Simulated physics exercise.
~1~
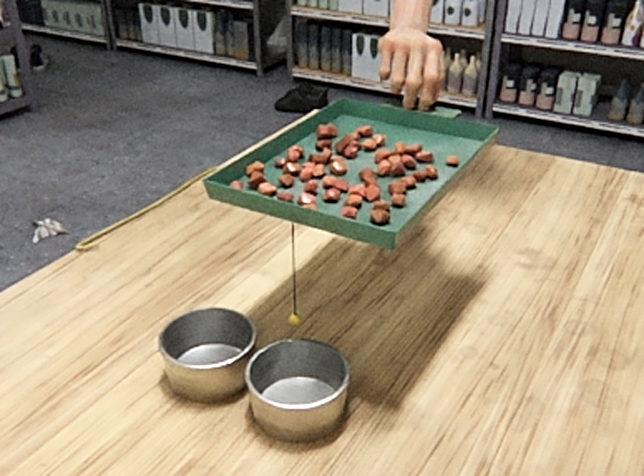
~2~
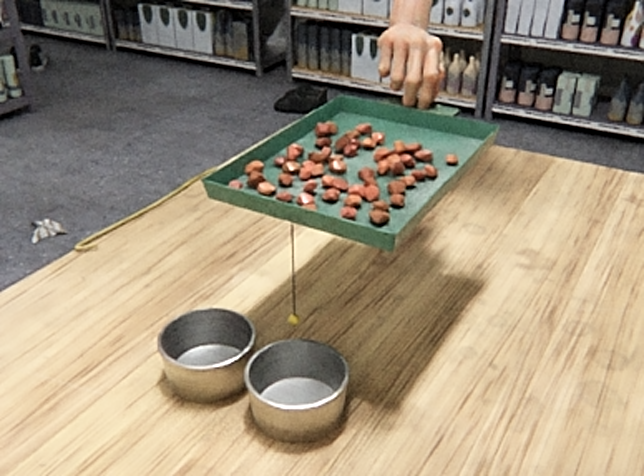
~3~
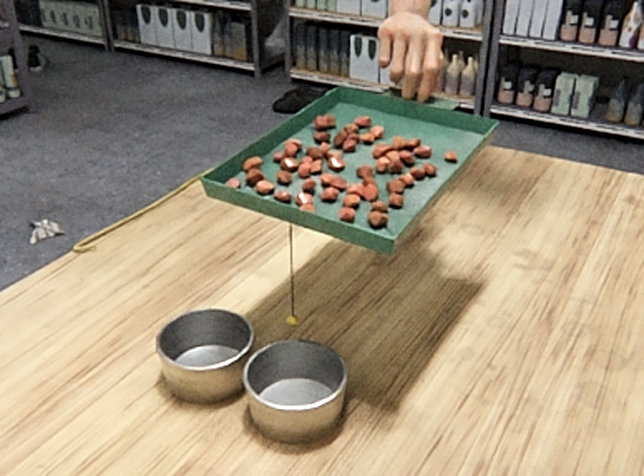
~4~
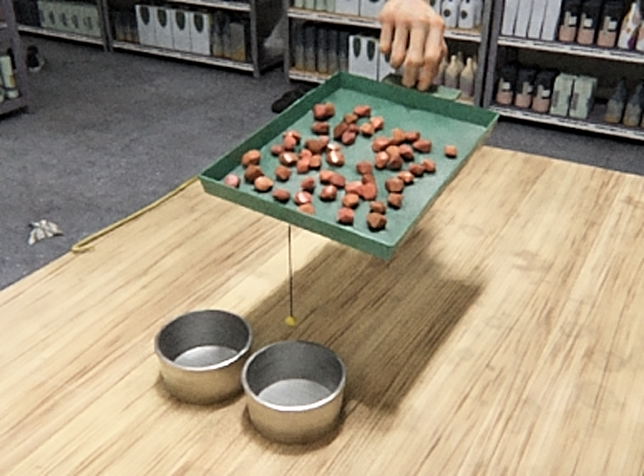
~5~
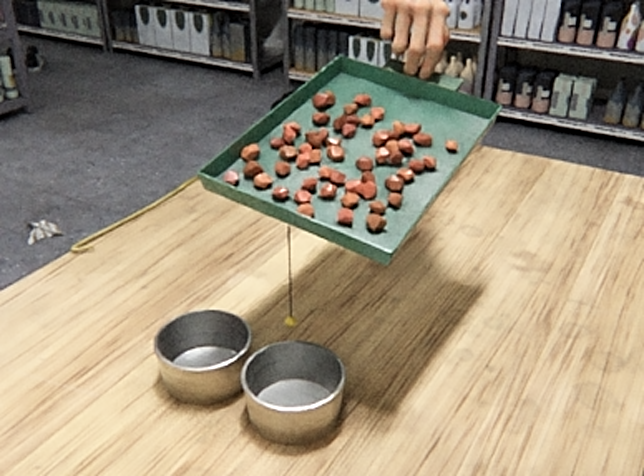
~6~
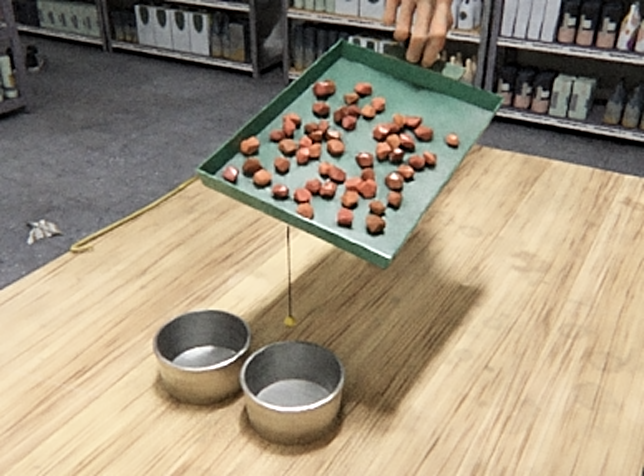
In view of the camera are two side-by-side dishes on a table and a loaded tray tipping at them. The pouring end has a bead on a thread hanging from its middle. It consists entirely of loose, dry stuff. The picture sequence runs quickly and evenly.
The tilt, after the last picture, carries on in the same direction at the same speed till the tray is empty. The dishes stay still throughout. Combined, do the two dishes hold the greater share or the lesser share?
The lesser share.
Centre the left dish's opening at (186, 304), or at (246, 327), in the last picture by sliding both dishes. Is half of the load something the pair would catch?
So that's a lesser portion the first time round, a greater portion the second.
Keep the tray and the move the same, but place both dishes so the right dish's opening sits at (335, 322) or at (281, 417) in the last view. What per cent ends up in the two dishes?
About 10 per cent, then about 0 per cent.
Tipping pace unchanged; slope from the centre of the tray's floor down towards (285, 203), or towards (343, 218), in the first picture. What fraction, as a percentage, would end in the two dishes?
In order: About 80, then 40 percent.
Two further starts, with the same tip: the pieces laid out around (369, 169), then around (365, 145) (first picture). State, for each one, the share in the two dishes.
First case: Some 0 %; second case: Some 10 %.
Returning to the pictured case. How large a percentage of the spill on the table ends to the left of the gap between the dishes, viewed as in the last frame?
Roughly 0 in a hundred.
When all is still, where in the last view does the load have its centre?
(382, 397).
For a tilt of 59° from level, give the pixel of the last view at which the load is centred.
I'd put the middle of the pieces at roughly (367, 203).
Shortly afterwards, tray tipped steeply; the whole lot on the tray.
Next, tray tipped right over; all but a few on the tray; a little outside both.
Some moments later, tray tipped past a quarter turn; a little in the right dish; the bulk outside both.
In the end, tray tipped past a quarter turn; a little in the right dish; none at all in the left dish; the bulk outside both.
